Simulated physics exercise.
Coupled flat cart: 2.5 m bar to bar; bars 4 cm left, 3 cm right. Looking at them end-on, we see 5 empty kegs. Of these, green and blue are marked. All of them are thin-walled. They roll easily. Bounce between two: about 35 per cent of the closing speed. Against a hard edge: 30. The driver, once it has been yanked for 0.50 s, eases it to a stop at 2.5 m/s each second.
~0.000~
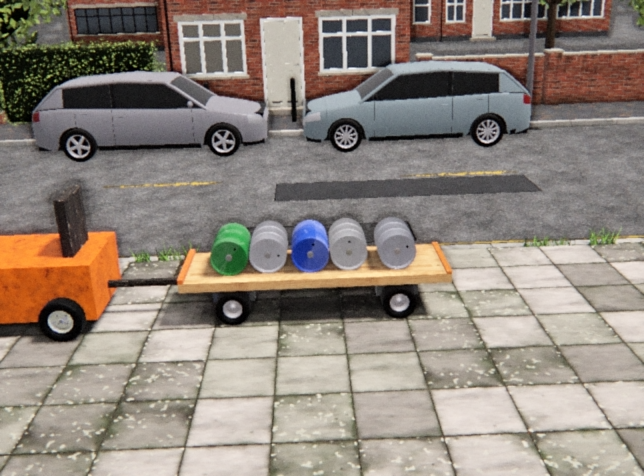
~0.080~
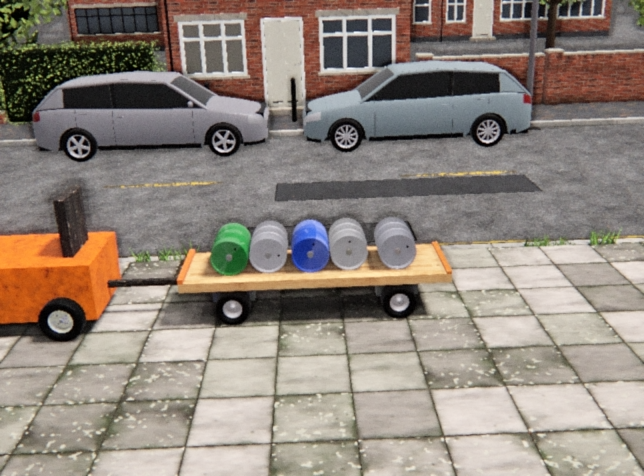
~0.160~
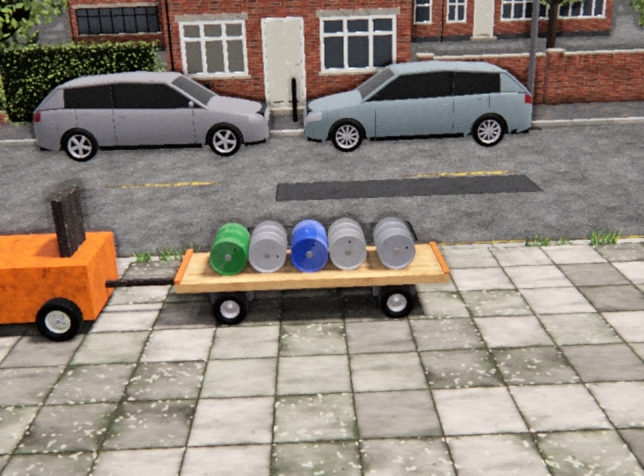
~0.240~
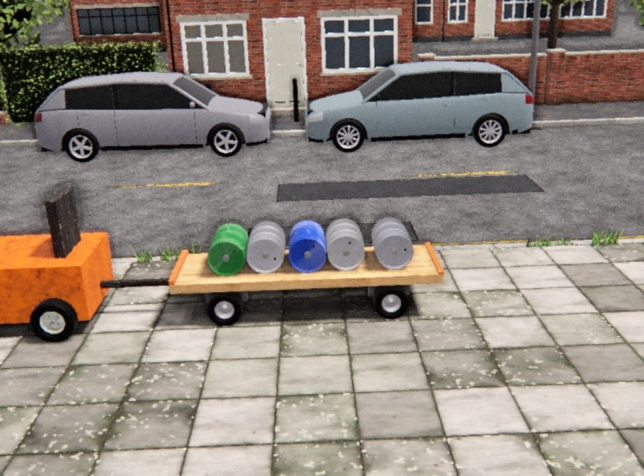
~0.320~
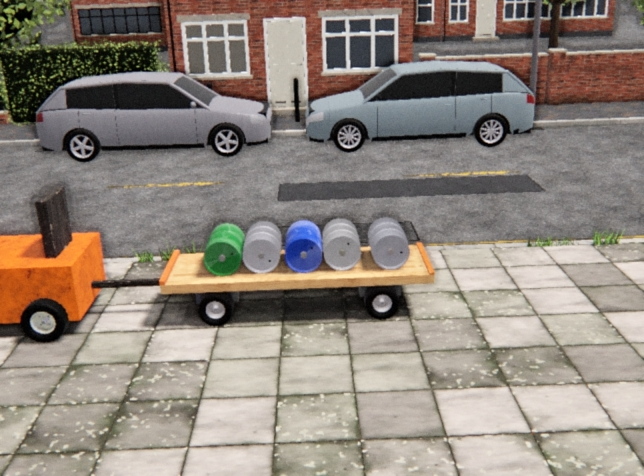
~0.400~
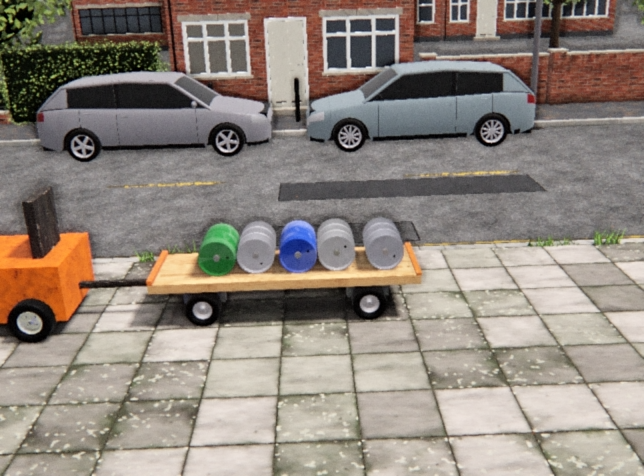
An orange vehicle pulled a flat wooden cart slowly left along the paving, picking up speed, while the row of green, grey and blue barrels rode on top, past two parked cars.
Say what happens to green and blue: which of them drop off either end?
As I see it, most likely green keg stays in the load. Most likely blue stays in the load.
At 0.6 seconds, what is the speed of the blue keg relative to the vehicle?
Speed approx. 1.0 m/s.
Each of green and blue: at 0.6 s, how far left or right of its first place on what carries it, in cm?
Rightward shift: Green 40 cm, blue 40 cm.
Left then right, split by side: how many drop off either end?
Left-hand count: 0; right-hand count: 1.
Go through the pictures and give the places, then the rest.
In the first frame, green (229, 258), blue (310, 255); left bar at (180, 282); cart at rest; 5 of the 5 make up the bottom layer on the deck.
In the second frame, green (229, 258), blue (310, 255); left bar at (180, 282); cart moving left at 0.2 m/s.
In the third frame, green (228, 258), blue (310, 255); left bar at (177, 283); cart moving left at 0.6 m/s.
In the fourth frame, green (226, 259), blue (308, 255); left bar at (172, 283); cart moving left at 1.0 m/s.
In the fifth frame, green (222, 258), blue (304, 255); left bar at (162, 283); cart moving left at 1.4 m/s.
In the sixth frame, green (216, 259), blue (298, 255); left bar at (149, 284); cart moving left at 1.8 m/s.
Then, 0.6 s in, green is on the deck, 80 cm from the left bar, rolling right along the cart; blue is on the deck, 85 cm from the right bar, rolling right along the cart; 0 gone from the cart.
Then, 0.8 s in, green is on the deck, 105 cm from the left bar, rolling right along the cart; blue is on the deck, 65 cm from the right bar, rolling right along the cart; 1 gone from the cart.
Then, 2.2 s in, still the same for green and blue; 1 gone from the cart.
In the end (4.8 s), green is on the deck, 60 cm from the left bar; blue is on the deck, 105 cm from the right bar; 1 gone from the cart.
